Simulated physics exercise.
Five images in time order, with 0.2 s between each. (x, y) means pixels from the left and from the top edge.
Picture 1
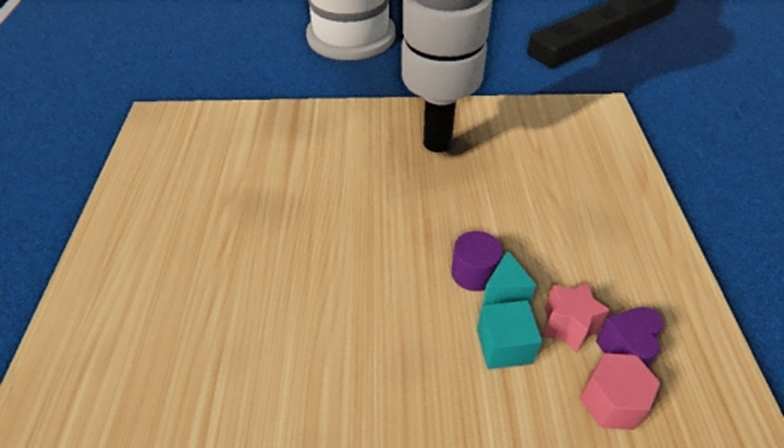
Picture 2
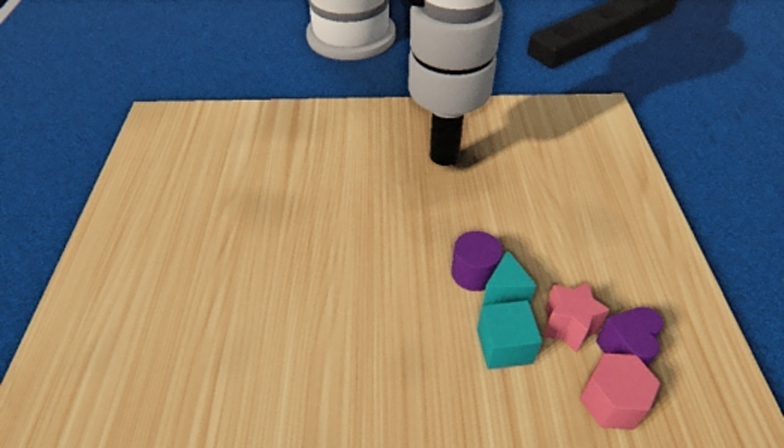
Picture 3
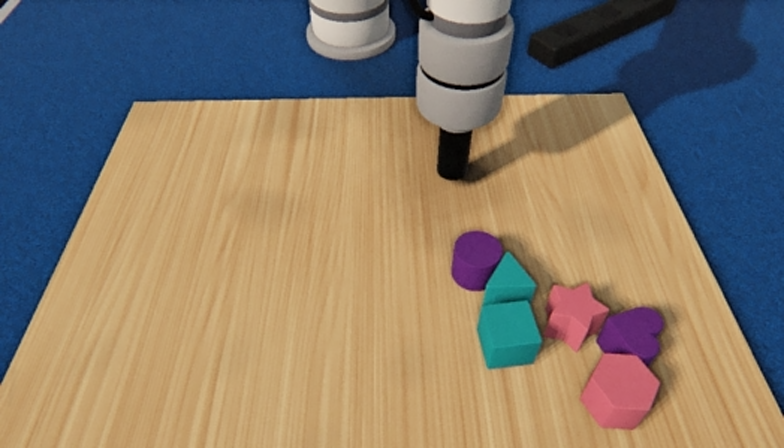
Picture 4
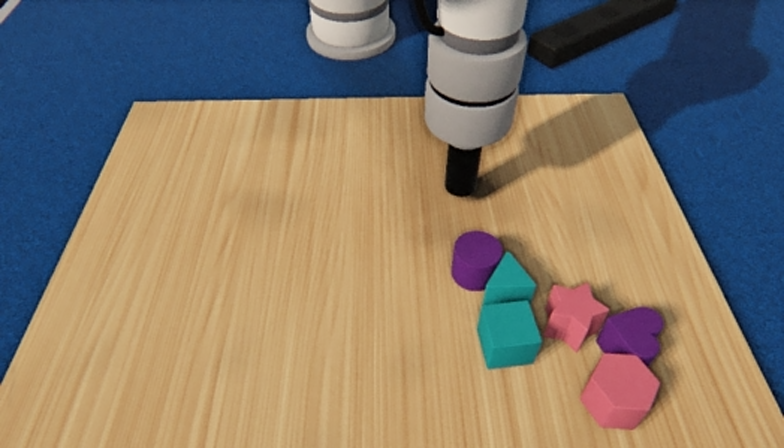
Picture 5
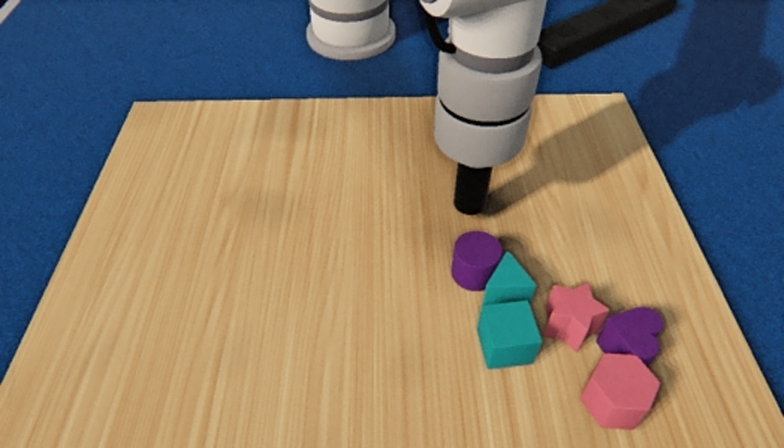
Robotic arm with a black rod moving gradually down and slightly right over a wooden board, nearing a motionless purple cylinder.
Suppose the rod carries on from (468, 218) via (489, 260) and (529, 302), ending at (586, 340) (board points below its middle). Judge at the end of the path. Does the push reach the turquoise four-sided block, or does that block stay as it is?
When the path is over, the turquoise four-sided block has left its spot.
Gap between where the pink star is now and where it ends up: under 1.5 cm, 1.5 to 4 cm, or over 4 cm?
It goes a long way, over 4 cm.
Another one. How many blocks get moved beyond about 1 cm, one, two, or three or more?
Displaced: Three or more.
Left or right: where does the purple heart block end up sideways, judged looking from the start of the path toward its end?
It slides leftward.
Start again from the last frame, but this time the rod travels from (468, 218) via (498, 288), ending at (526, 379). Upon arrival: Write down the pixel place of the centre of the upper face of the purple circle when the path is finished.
Top centre: (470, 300).
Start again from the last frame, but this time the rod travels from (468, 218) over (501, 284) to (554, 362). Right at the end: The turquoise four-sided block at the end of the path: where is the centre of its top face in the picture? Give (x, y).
I predict (514, 359).
The first path, step by step. One third of the way, rod at (493, 248); purple circle at (477, 266); turquoise triangular block at (516, 279).
Two thirds of the way, rod at (534, 290); purple circle at (479, 278); turquoise triangular block at (545, 310), turned 40° clockwise; turquoise four-sided block at (514, 336), turned 35° clockwise; pink star at (587, 307).
At the end, rod at (592, 327); purple circle at (479, 278); turquoise triangular block at (574, 339), turned 110° clockwise; turquoise four-sided block at (514, 339), turned 40° clockwise; pink star at (647, 339); purple heart block at (699, 362).
